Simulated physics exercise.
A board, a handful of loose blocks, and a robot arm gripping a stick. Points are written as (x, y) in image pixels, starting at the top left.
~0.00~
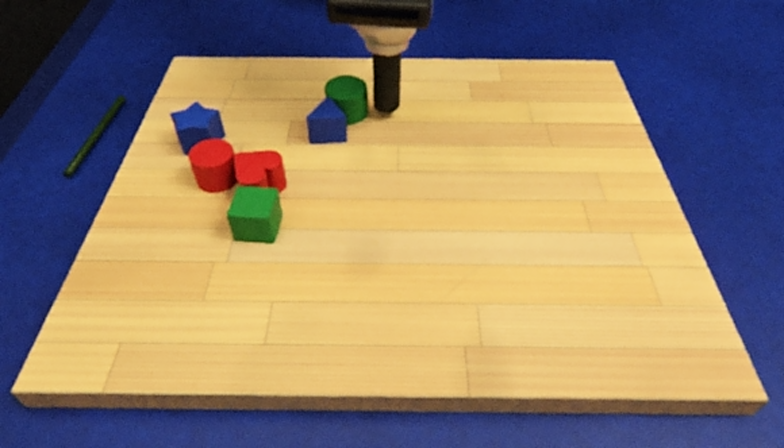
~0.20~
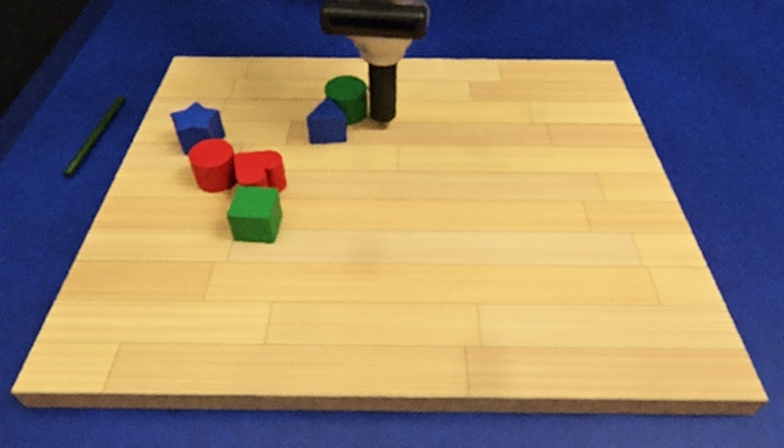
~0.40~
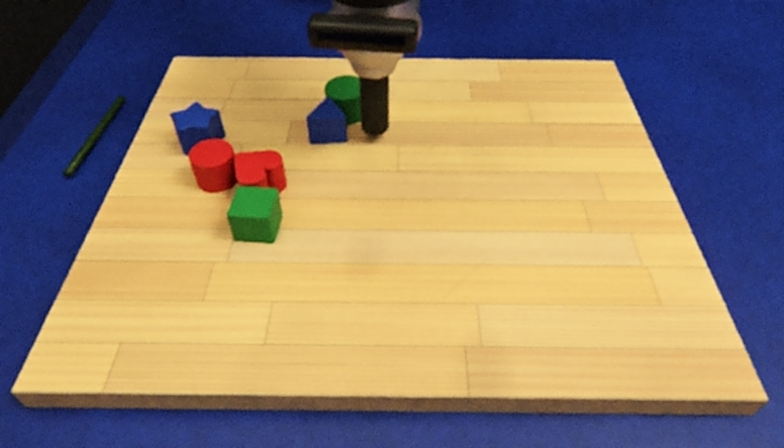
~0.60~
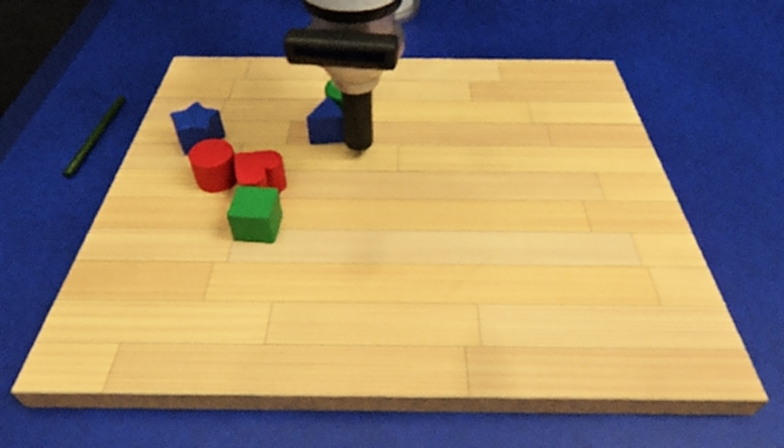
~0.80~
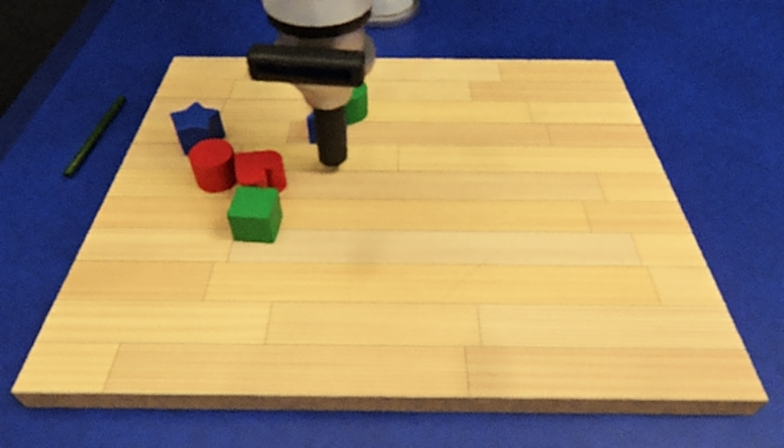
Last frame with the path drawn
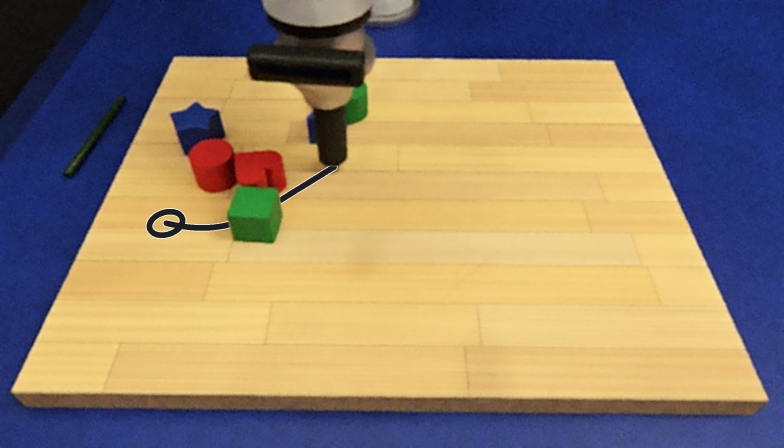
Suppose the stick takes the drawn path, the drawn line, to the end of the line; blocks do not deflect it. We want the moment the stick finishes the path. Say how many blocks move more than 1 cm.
By the end, three or more blocks will have moved.
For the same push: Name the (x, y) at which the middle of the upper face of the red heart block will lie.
The centre of its top face lies at (174, 168).
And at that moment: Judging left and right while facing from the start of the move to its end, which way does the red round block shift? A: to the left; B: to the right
Answer: B.
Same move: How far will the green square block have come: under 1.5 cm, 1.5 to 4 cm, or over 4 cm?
The answer here is from 1.5 to 4 cm.
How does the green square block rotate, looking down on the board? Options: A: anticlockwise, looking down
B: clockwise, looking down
A: Anticlockwise, looking down.
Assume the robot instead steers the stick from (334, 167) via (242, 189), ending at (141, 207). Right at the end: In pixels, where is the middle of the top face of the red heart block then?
It should be at about (162, 204).
Path on the board, from (334, 167) through (287, 196) and (230, 224) to (166, 223).
The first path, step by step. One third of the way, stick at (285, 186); red round block at (203, 151); red heart block at (240, 167), turned 15° clockwise.
Two thirds of the way, stick at (226, 215); red round block at (197, 145); green square block at (230, 225), turned 25° anticlockwise; red heart block at (206, 172), turned 95° clockwise.
At the end, stick at (162, 213); red round block at (200, 138); green square block at (229, 225), turned 25° anticlockwise; red heart block at (174, 168), turned 165° clockwise; blue triangular block in place.
